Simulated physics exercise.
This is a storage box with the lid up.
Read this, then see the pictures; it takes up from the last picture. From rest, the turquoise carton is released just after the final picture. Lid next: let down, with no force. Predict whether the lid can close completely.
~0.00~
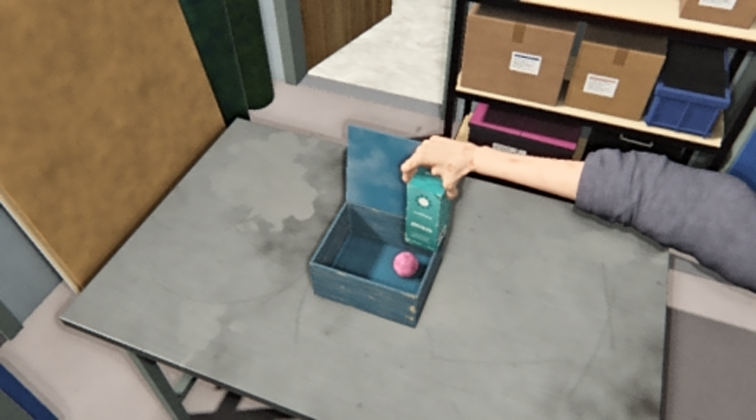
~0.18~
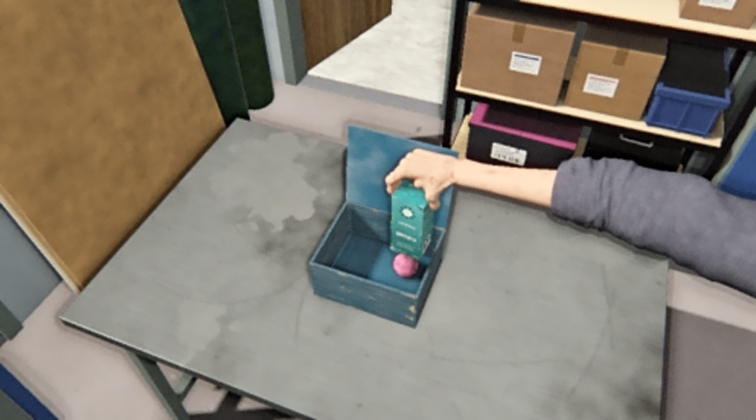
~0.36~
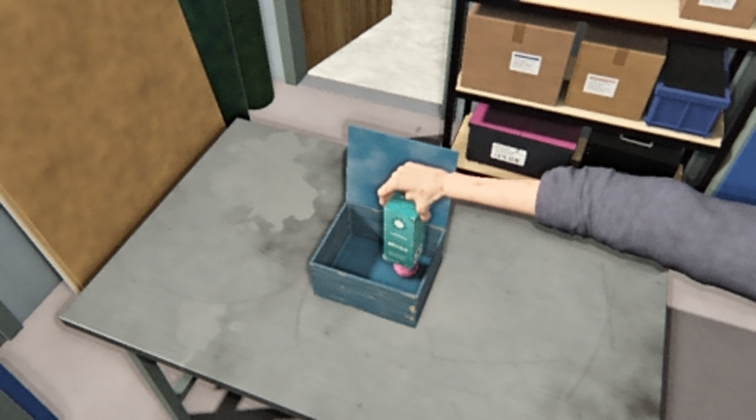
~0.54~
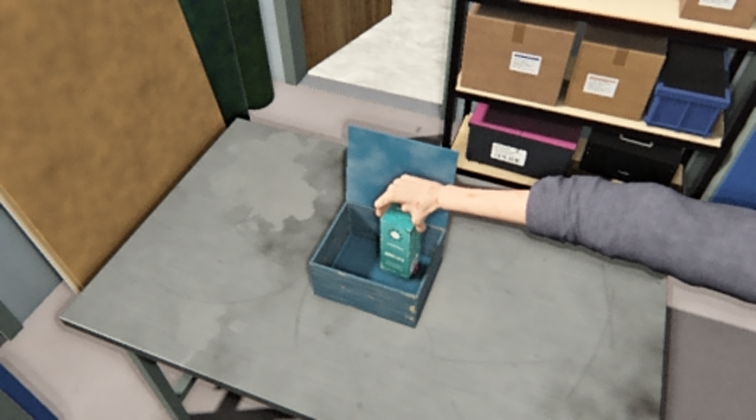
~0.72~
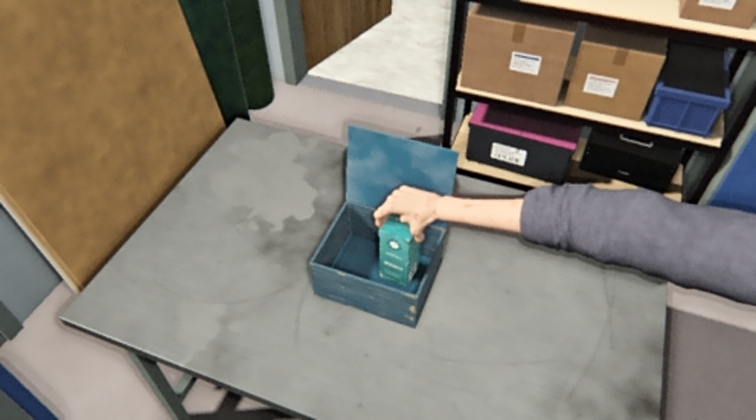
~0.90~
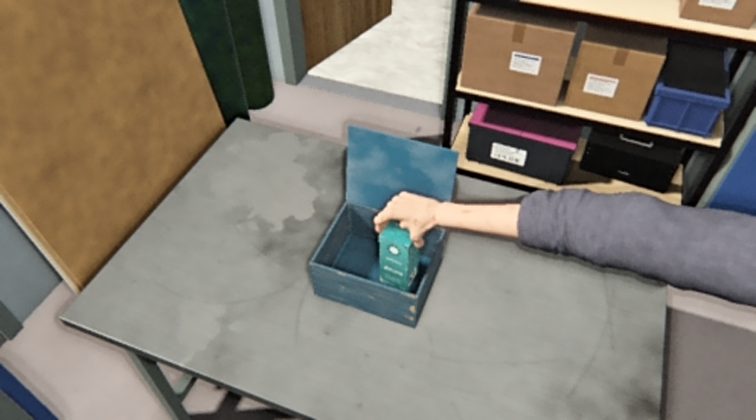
The box ends up open.
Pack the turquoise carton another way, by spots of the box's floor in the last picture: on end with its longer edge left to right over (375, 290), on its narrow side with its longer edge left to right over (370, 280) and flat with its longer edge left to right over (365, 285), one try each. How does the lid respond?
So, one: It remains raised; two: It drops fully; three: It drops fully.
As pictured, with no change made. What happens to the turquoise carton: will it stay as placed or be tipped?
Result: It remains as it was set.
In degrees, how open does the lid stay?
The lid sits around 25° above the rim.
Around 1.50 s, turquoise carton displaced about its own width near (398, 271); pink ball displaced a little.
Around 2.20 s, lid 78° above the rim; turquoise carton displaced about its own width near (398, 272); pink ball displaced a little.
Around 2.70 s, lid 44° above the rim; turquoise carton displaced about its own width near (398, 271); pink ball displaced a little.
Finally (3.3 s), lid 25° above the rim; moved from the start, turquoise carton; pink ball still in place. Final places as the last picture's camera would see them, turquoise carton near (398, 271).
